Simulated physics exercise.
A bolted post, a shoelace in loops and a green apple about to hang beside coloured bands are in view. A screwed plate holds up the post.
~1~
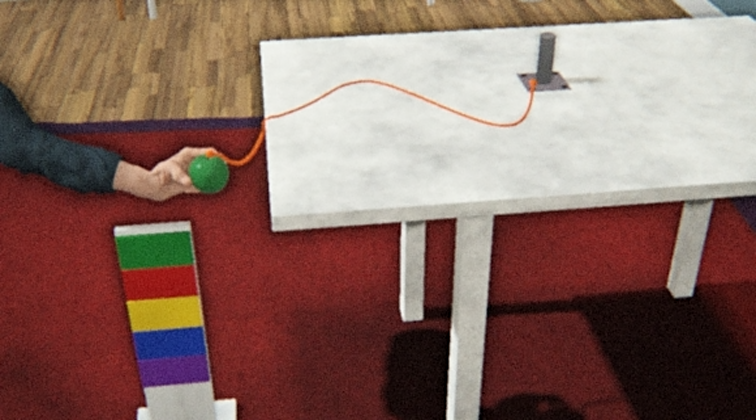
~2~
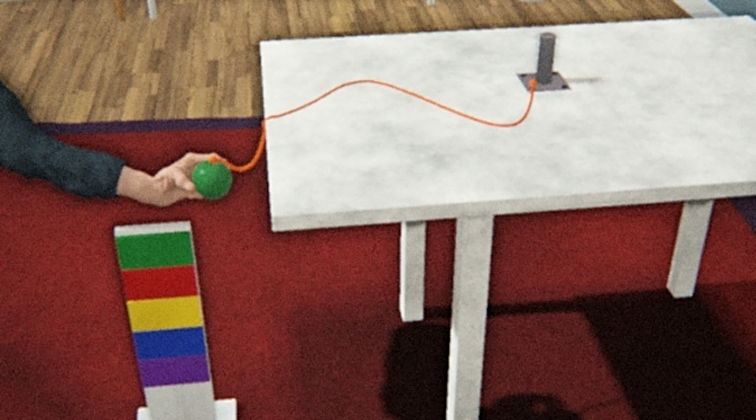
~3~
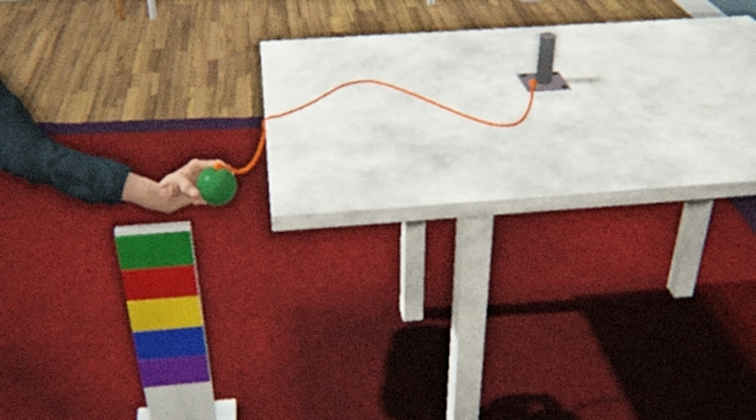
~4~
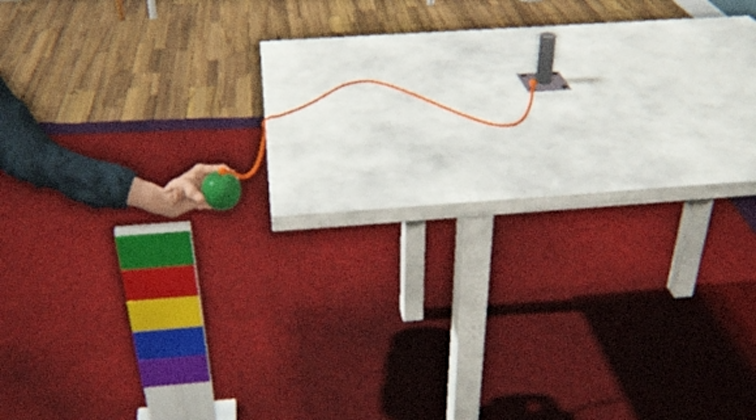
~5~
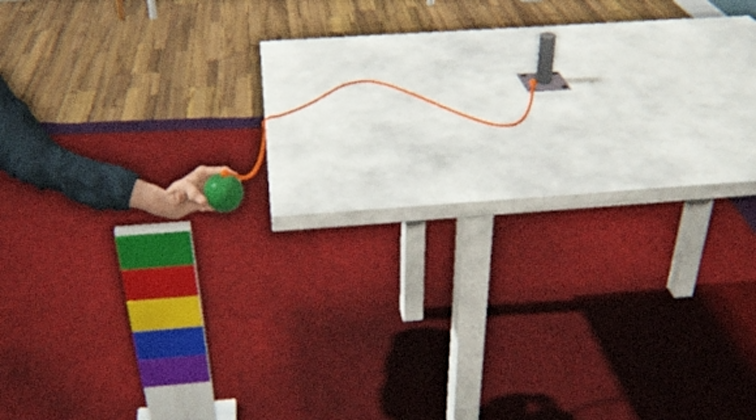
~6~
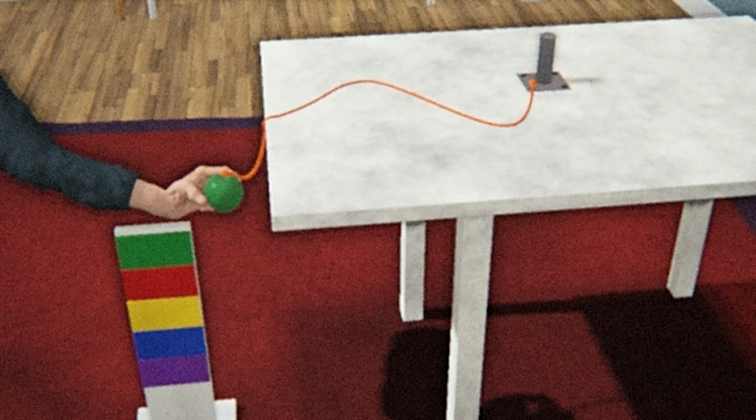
The video shows a hand holding a green ball tied to an orange cord that winds across a white table to a post; the hand moves it slightly right and down above a board of coloured bands, then stays still.
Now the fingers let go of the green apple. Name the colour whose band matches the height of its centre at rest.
That would be blue.
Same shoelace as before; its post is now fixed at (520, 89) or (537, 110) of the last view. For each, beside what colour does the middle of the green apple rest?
Result per try, in order: Purple / purple.
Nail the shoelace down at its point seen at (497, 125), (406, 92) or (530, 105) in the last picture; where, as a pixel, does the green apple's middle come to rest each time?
First near (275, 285), then near (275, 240), then near (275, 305).
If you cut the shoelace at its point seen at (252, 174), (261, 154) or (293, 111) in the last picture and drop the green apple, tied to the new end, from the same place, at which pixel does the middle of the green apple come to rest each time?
About (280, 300), then (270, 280), then (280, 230).
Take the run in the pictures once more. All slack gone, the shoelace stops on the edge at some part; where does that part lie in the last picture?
You'll find it somewhere near (368, 82).
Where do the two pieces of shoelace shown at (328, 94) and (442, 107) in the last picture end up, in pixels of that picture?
The first finishes about (270, 172) and the second about (363, 109).
A little later, apple near (264, 310); level with yellow.
Next, apple near (295, 321); level with blue.
When it is over, apple near (284, 326); level with blue. The blue one.
